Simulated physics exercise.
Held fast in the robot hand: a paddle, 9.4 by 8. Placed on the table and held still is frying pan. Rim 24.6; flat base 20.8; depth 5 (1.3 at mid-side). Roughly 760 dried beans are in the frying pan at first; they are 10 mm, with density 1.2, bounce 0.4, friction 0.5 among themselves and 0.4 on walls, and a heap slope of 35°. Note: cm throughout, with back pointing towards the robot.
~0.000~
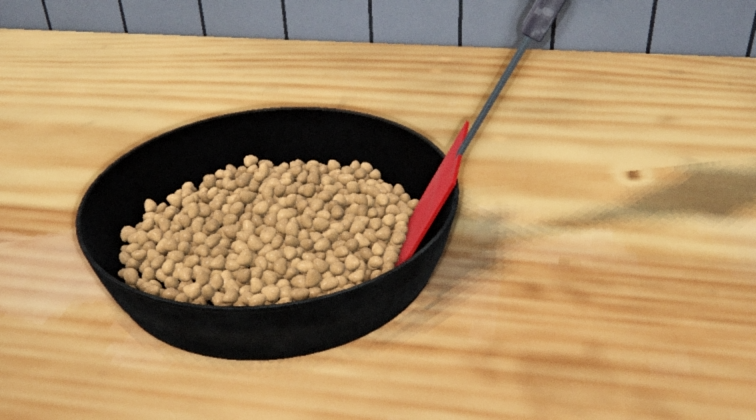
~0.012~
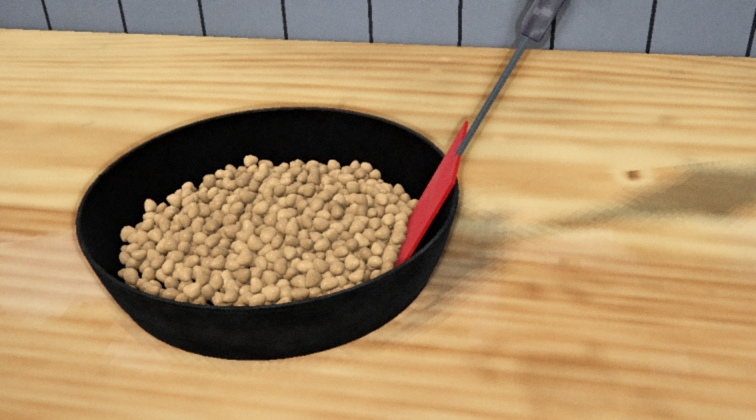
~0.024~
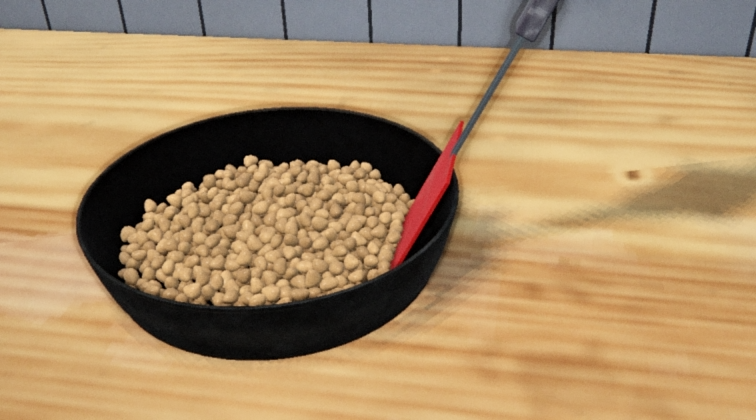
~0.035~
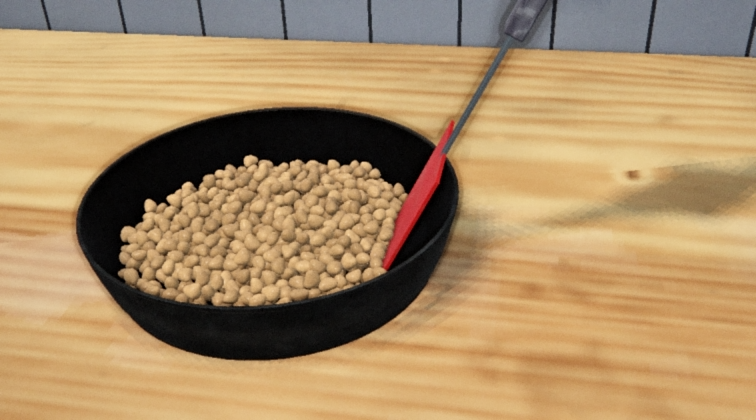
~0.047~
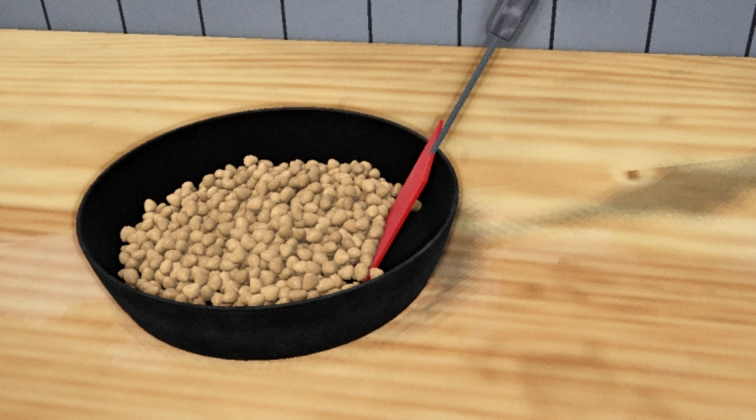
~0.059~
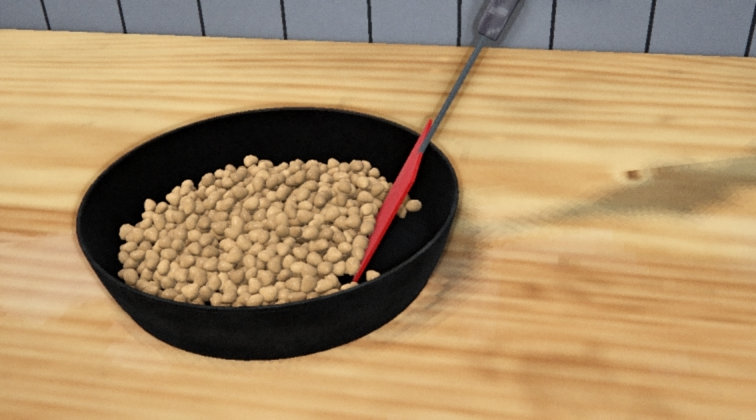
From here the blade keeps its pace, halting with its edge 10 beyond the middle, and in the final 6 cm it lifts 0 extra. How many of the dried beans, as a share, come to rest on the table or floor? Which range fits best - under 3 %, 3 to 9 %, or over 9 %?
The range that fits: Over 9 %.
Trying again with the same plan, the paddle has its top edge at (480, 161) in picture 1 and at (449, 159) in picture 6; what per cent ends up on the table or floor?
Roughly 10 %.
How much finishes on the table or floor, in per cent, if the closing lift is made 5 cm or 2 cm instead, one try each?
Estimates, in order: 15 % then 20 %.
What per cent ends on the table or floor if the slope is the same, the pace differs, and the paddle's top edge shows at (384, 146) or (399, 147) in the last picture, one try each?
Some 35 and 30 per cent.
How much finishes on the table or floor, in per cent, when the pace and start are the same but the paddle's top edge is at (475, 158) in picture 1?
About 20 per cent.
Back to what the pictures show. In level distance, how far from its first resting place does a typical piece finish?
Distance: Near 4 cm.
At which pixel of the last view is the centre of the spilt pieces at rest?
Centre of the spill: Approx. (76, 212).
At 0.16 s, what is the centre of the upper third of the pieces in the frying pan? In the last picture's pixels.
Around (231, 216).
After 0.16 s, sloping 64°, highest piece 5 above the table; 762 in the frying pan.
After 0.25 s, sloping 64°, highest piece 6 above the table; 762 in the frying pan.
After 0.50 s, sloping 64°, highest piece 12 above the table; 610 in the frying pan, 78 on the table or floor, 74 on the blade or in flight.
After 1.55 s, sloping 64°, highest piece 6 above the table; 603 in the frying pan, 159 on the table or floor.
At rest, 603 in the frying pan, 159 on the table or floor. That is 21 % on the table or floor.
